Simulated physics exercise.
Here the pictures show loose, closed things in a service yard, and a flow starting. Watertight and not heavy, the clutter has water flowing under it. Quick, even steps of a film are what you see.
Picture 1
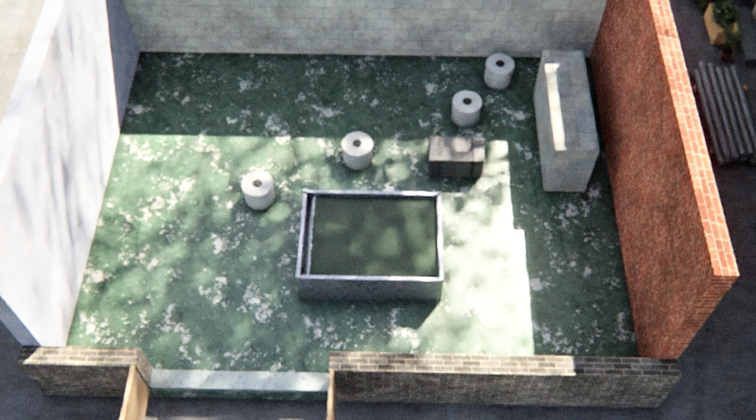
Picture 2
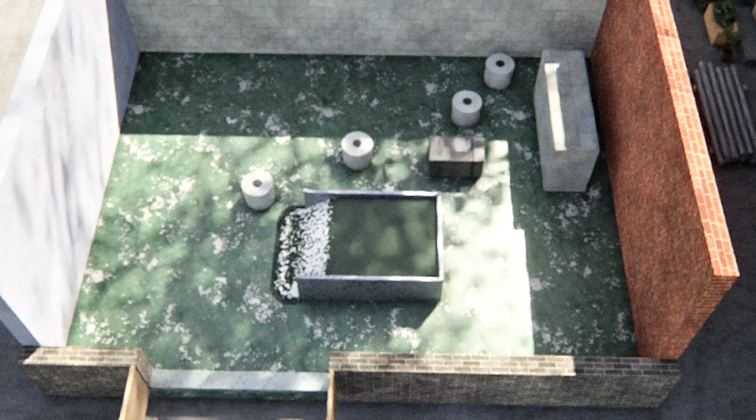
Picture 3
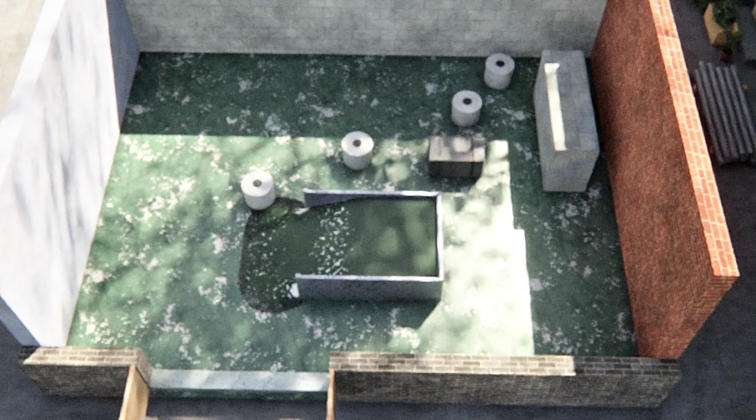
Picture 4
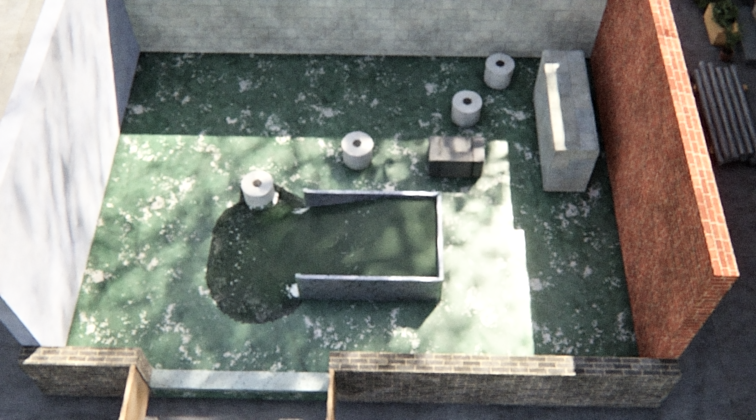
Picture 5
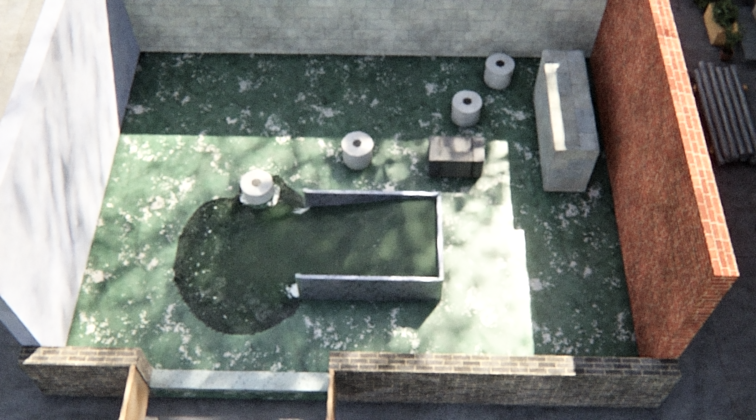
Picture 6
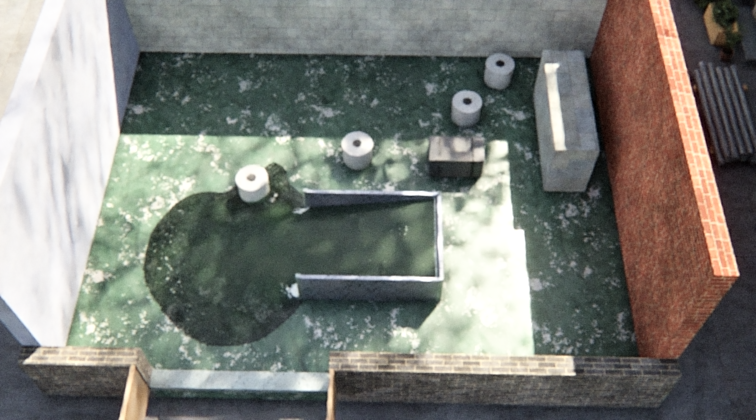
Dark water poured out of the open left side of a rectangular tank in a walled yard and spread across the green ground, surrounding a pale round container, which shifted slightly left.
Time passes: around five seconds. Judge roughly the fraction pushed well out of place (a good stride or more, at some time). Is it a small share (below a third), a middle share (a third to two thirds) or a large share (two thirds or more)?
A small share, below a third.
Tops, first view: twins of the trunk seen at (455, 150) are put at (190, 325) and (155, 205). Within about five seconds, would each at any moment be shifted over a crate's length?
Displaced, displaced.
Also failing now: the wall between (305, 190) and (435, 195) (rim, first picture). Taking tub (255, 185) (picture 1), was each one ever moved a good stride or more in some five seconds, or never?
Going by the pictures, this one stopped short.
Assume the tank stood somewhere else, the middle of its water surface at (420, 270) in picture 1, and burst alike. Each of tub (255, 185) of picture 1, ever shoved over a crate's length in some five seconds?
For this item: Travelled that far.
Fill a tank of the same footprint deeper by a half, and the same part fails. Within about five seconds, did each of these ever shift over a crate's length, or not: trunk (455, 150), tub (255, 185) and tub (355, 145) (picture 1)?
Not beyond that, then beyond that, then not beyond that.
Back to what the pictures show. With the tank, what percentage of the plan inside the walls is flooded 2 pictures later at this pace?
Roughly 25 in a hundred.
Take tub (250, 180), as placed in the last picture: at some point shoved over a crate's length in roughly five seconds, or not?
Goes that far.
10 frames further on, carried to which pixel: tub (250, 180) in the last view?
Around (198, 115).
A moment on, 1 of 5 are well off their spots; 0 afloat.
Next, 1 of 5 are well off their spots; 0 afloat.
Later, 1 of 5 are well off their spots; 0 afloat.
In the end, 1 of 5 are well off their spots, and 1 have been at some point; 1 afloat.
